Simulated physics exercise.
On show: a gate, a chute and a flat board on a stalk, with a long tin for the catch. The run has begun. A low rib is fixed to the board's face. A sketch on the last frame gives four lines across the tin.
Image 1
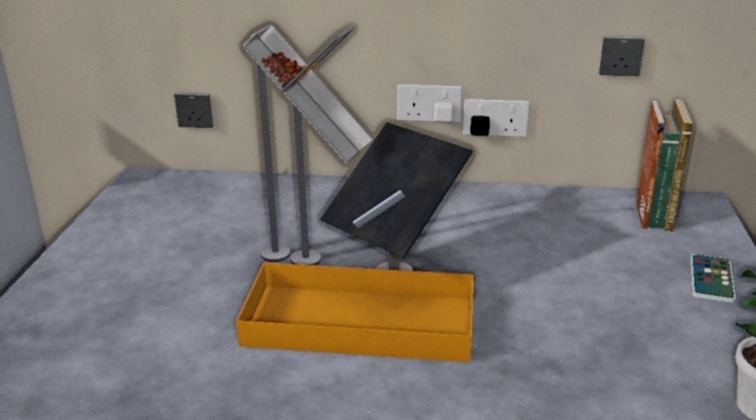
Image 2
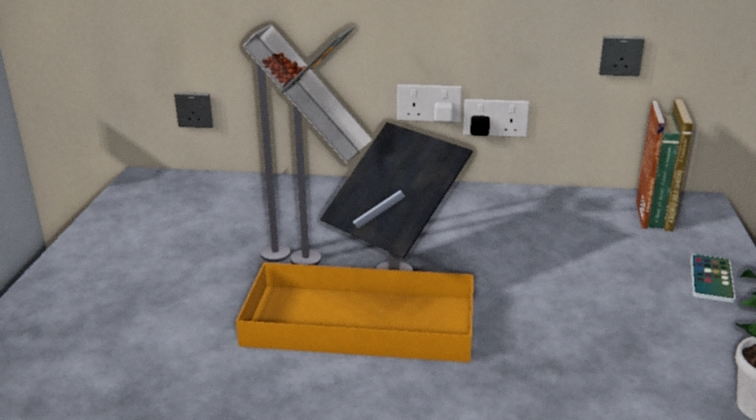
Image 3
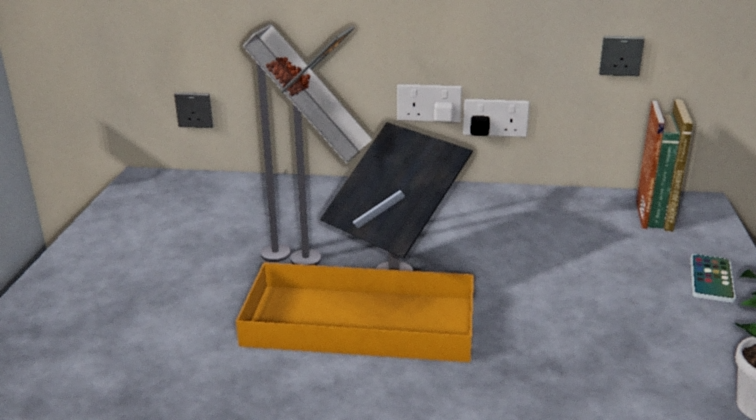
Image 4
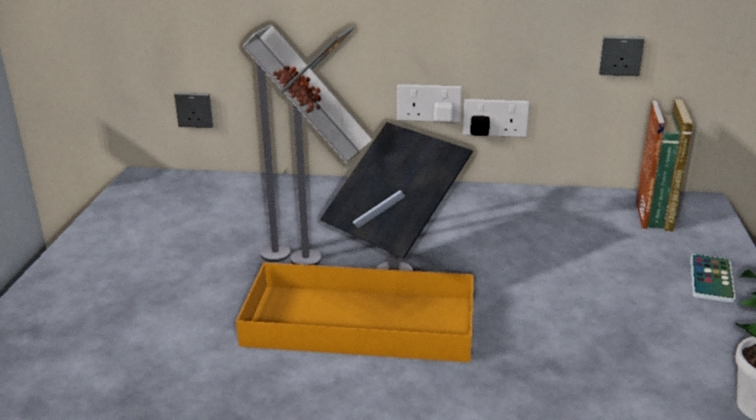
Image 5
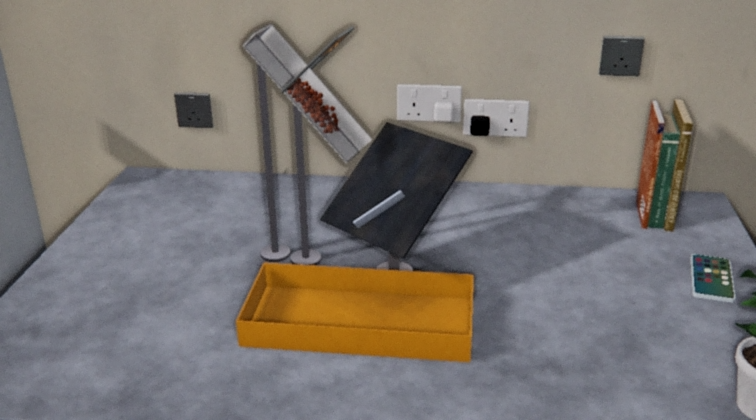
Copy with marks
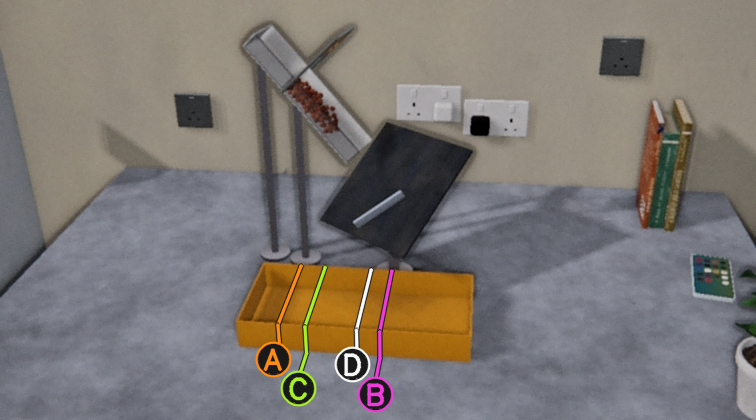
Reddish-brown pellets slide down a sloping grey chute to the right after the gate shifts.
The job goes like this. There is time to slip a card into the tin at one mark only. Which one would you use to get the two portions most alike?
C beats the others.
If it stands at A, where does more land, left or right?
Right.
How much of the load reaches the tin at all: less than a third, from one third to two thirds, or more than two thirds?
More than two thirds.
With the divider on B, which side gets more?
More lands on the left.
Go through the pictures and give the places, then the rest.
In the first picture, load behind the gate (284, 69), clay pellets; lip of the chute (353, 157), sloping fairly steeply.
In the second picture, middle of the board (394, 185), tilted fairly steeply; middle of its low edge (359, 238); of its high edge (428, 135).
In the third picture, front corners of the tin (237, 321) and (471, 336), empty; front of the load (306, 86).
In the fourth picture, middle of the load (297, 85); its front (318, 107), roughly a third of the way to the lip; rib from (401, 191) to (353, 223).
In the fifth picture, middle of the load (314, 101); its front (337, 129), roughly two thirds of the way to the lip.
On the marked copy, line A crosses the front rim at (278, 324); line B crosses the front rim at (379, 330); line C crosses the front rim at (305, 326); line D crosses the front rim at (356, 329).
If A is chosen, of what is caught, about a tenth on the left of the divider, almost all on the right.
If B is chosen, of what is caught, every piece on the left of the divider, not one piece on the right.
If C is chosen, of what is caught, roughly two thirds on the left of the divider, roughly a third on the right.
If D is chosen, of what is caught, almost all on the left of the divider, about a tenth on the right.
